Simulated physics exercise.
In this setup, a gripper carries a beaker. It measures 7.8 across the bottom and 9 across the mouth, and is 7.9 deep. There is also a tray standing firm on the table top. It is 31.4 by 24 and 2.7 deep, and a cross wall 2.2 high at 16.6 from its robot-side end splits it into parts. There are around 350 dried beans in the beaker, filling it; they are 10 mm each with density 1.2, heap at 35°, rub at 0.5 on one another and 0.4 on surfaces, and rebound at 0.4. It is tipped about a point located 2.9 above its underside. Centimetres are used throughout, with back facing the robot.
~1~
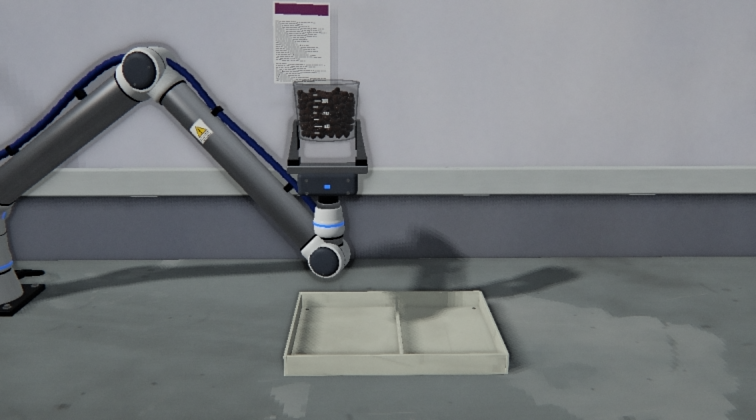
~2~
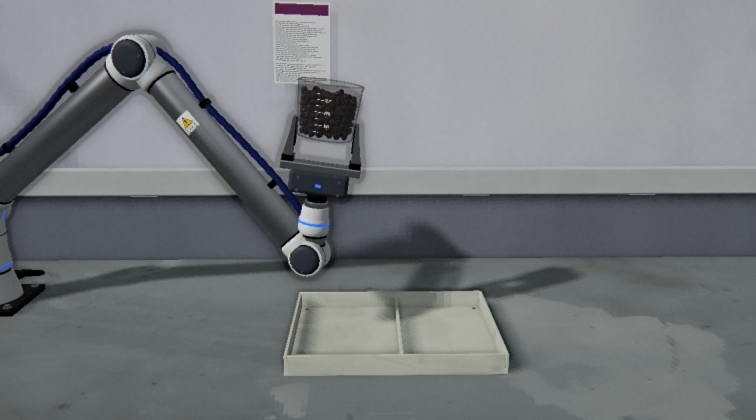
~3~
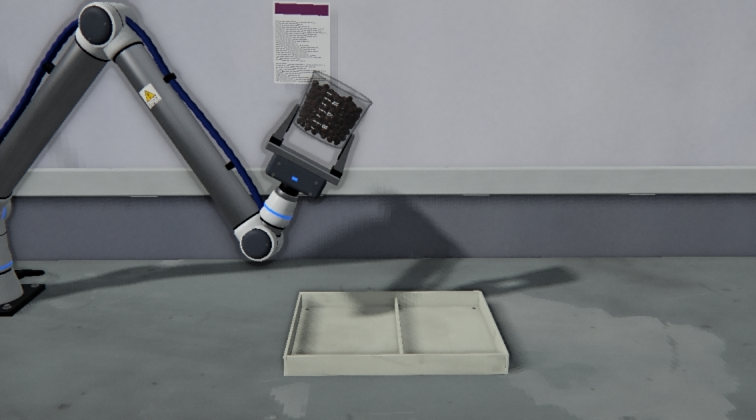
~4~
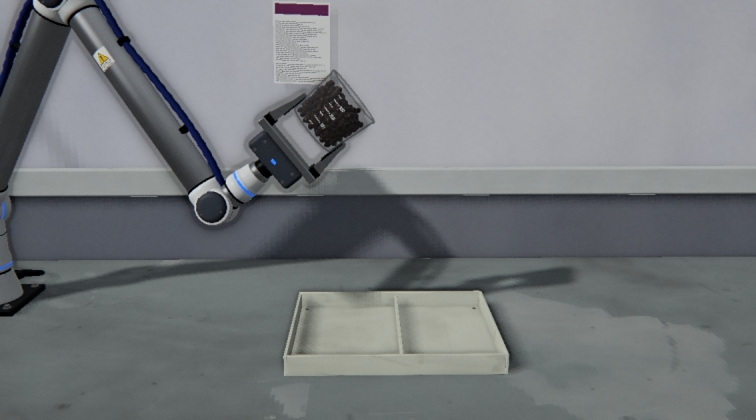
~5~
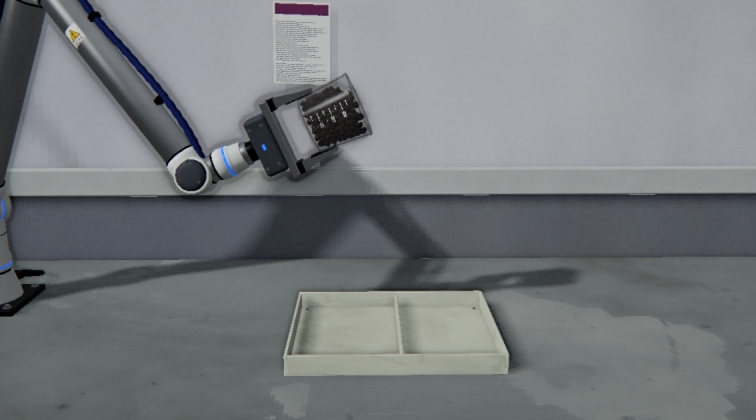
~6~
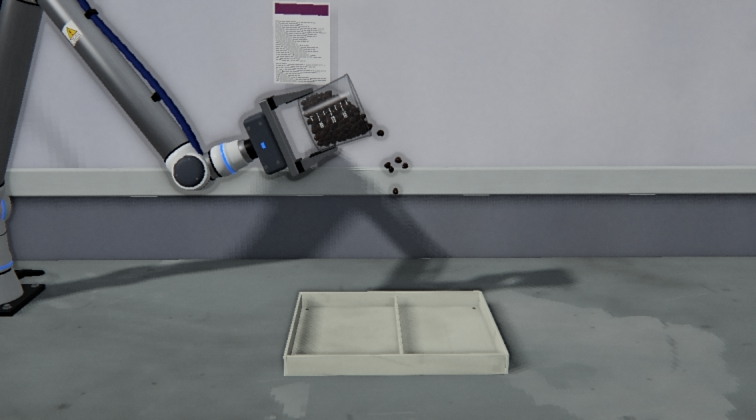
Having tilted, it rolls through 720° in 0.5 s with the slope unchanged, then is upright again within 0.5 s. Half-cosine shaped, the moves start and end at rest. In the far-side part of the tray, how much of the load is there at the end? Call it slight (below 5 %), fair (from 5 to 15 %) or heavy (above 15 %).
I would call it fair, from 5 to 15 %.
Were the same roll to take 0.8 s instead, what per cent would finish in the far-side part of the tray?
Then about 5 per cent.
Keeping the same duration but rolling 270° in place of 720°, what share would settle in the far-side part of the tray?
Roughly 5 percent, then.
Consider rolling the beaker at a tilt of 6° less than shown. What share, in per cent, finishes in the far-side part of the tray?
The share would be around 0 per cent.
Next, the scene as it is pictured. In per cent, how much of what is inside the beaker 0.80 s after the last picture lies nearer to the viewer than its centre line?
It's close to 50 percent.
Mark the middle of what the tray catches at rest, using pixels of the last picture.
Centre: Close to (447, 328).
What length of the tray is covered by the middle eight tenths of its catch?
It spans something like 12 centimetres, give or take.
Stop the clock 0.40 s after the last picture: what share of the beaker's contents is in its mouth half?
Some 45 per cent.
Then, 0.40 s later, tipped 68°, highest piece 42 above the table; 319 in the beaker, 14 in the far-side part, 13 in flight or on a rim.
Then, 0.80 s later, tipped 24°, highest piece 39 above the table; 311 in the beaker, 22 in the far-side part, 5 on the table or floor, 3 in the robot-side part, 5 in flight or on a rim.
Then, 1.20 s later, upright, highest piece 40 above the table; 311 in the beaker, 24 in the far-side part, 8 on the table or floor, 3 in the robot-side part.
Then, 1.90 s later, upright, highest piece 40 above the table; 311 in the beaker, 24 in the far-side part, 8 on the table or floor, 3 in the robot-side part.
At rest, 311 in the beaker, 24 in the far-side part, 8 on the table or floor, 3 in the robot-side part. That is 7 % in the far-side part of the tray.
